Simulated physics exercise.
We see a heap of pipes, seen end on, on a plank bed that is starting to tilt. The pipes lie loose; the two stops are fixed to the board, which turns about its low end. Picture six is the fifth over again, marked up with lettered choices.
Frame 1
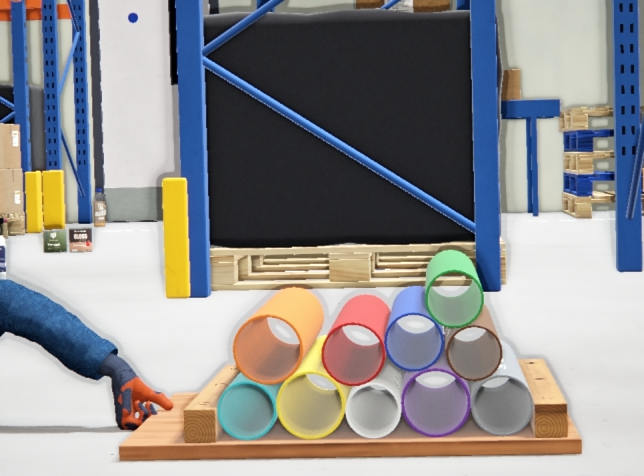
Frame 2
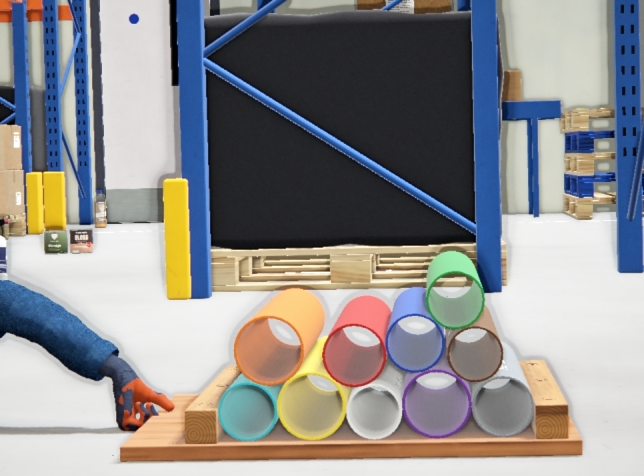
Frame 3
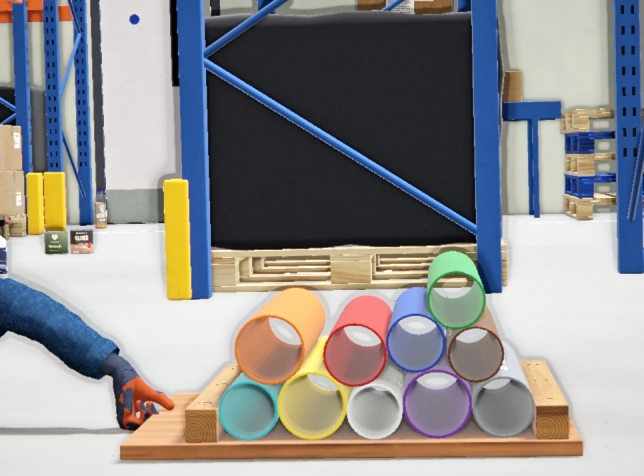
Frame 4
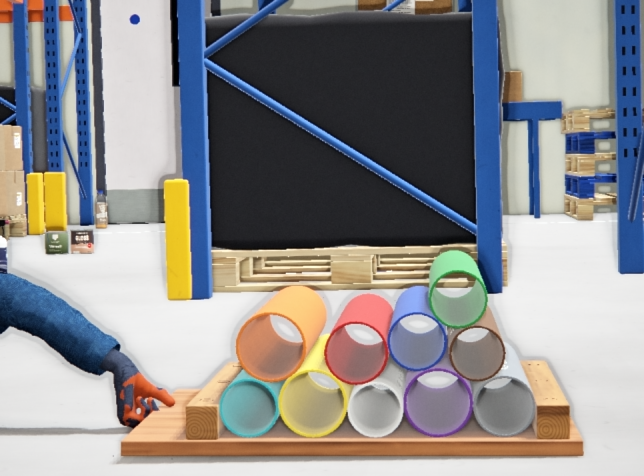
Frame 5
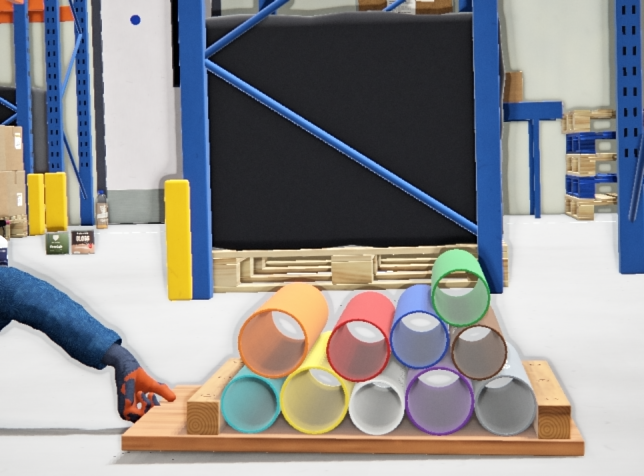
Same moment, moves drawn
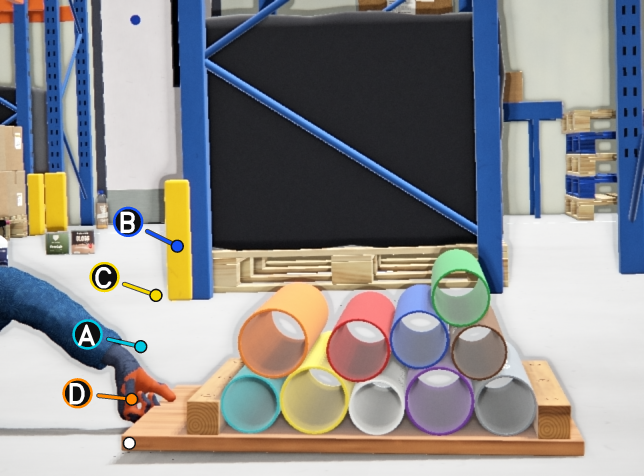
A gloved hand at the left barely tilts a plank bed stacked with colourful pipes.
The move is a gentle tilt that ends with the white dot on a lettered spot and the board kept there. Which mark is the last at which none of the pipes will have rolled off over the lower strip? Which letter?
The highest mark that will do is A.
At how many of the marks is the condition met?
The number is two.
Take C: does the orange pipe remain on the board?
Yes, with C.
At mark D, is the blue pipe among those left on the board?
Yes, with D.
On the marked copy, A at (141, 347); B at (178, 246); C at (156, 295); D at (132, 399); the white dot at (129, 443).
With A. Early on, board at 12°.
Further on, board at 14°.
At the end, board at 14°, none over the low batten.
As for the rest, B four over the low batten (red, brown, blue, green); C three over the low batten (brown, blue, green); D none over the low batten.
